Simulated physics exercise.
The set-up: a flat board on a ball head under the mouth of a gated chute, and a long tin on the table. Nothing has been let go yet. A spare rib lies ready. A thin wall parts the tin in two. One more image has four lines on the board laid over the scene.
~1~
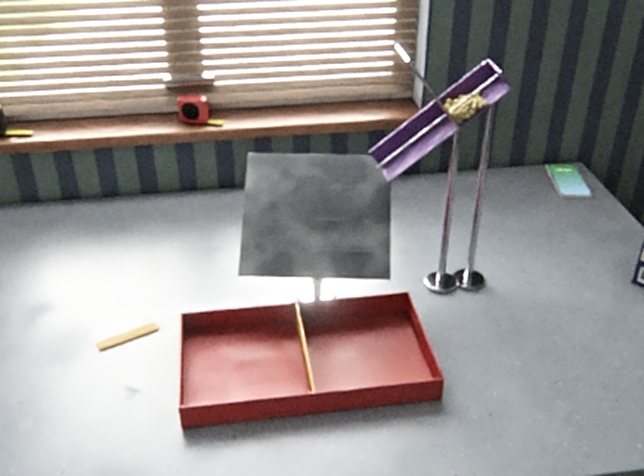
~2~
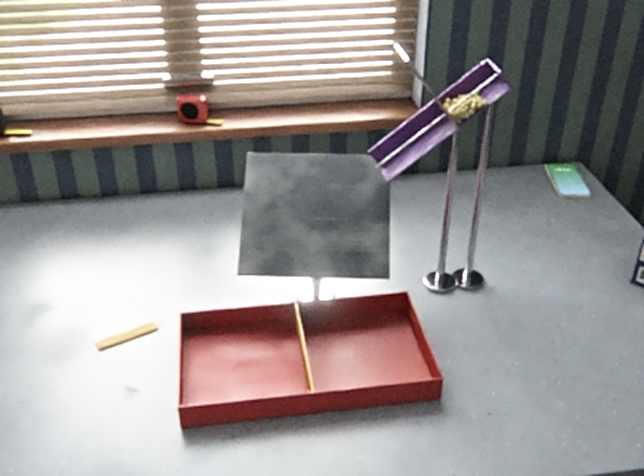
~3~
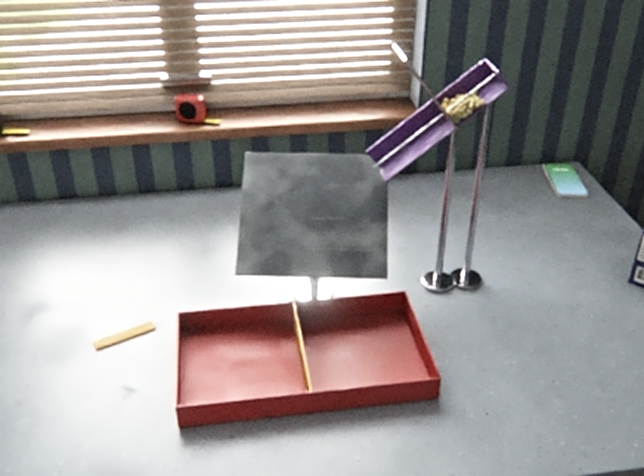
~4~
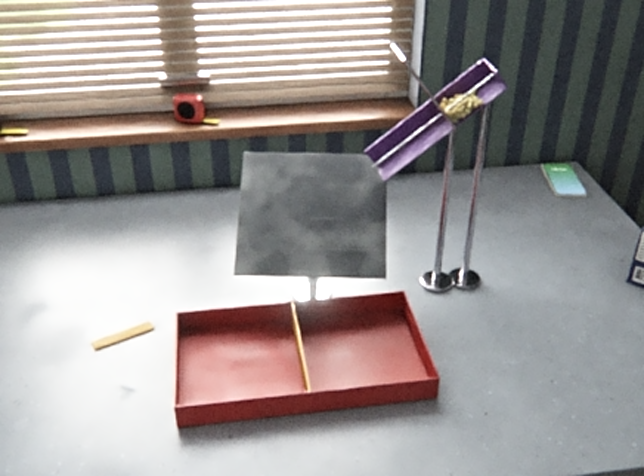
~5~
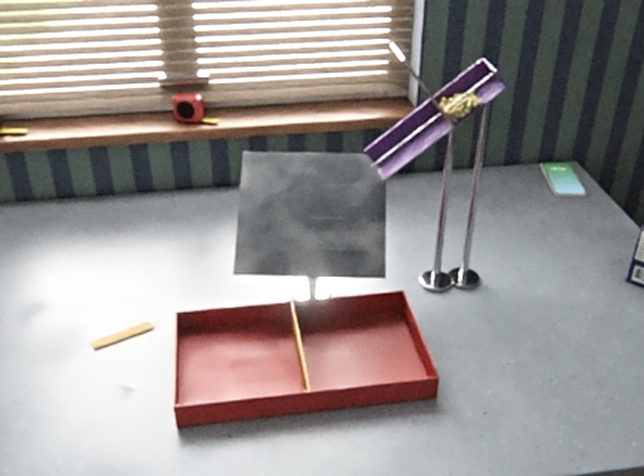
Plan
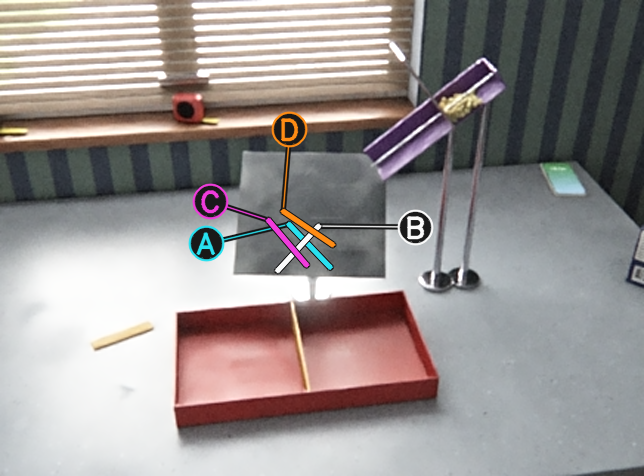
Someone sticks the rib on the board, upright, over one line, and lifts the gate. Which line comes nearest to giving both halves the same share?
B beats the others.
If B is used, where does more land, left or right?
Left.
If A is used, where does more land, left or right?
Right.
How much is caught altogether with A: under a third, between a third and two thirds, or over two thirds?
Line A gives over two thirds.
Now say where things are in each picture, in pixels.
Load behind the gate (463, 106), soya beans; lip of the chute (385, 174), sloping fairly steeply, in the first picture.
Middle of the board (316, 213), tilted fairly steeply; middle of its low edge (313, 277); of its high edge (318, 154), in the second picture.
Front corners of the tin (176, 406) and (440, 378); front end of its middle wall (311, 392), in the third picture.
Middle of the load (459, 106); lip (380, 173), in the fourth picture.
Middle of the load (458, 105); lip (380, 173), in the fifth picture.
On the marked copy, line A from (288, 224) to (330, 267); line B from (318, 226) to (277, 270); line C from (268, 220) to (306, 264); line D from (283, 211) to (332, 244).
Choosing A, of what is caught, about a tenth in the left half, almost all in the right.
Choosing B, of what is caught, roughly two thirds in the left half, roughly a third in the right.
Choosing C, of what is caught, about a tenth in the left half, almost all in the right.
Choosing D, of what is caught, about a tenth in the left half, almost all in the right.
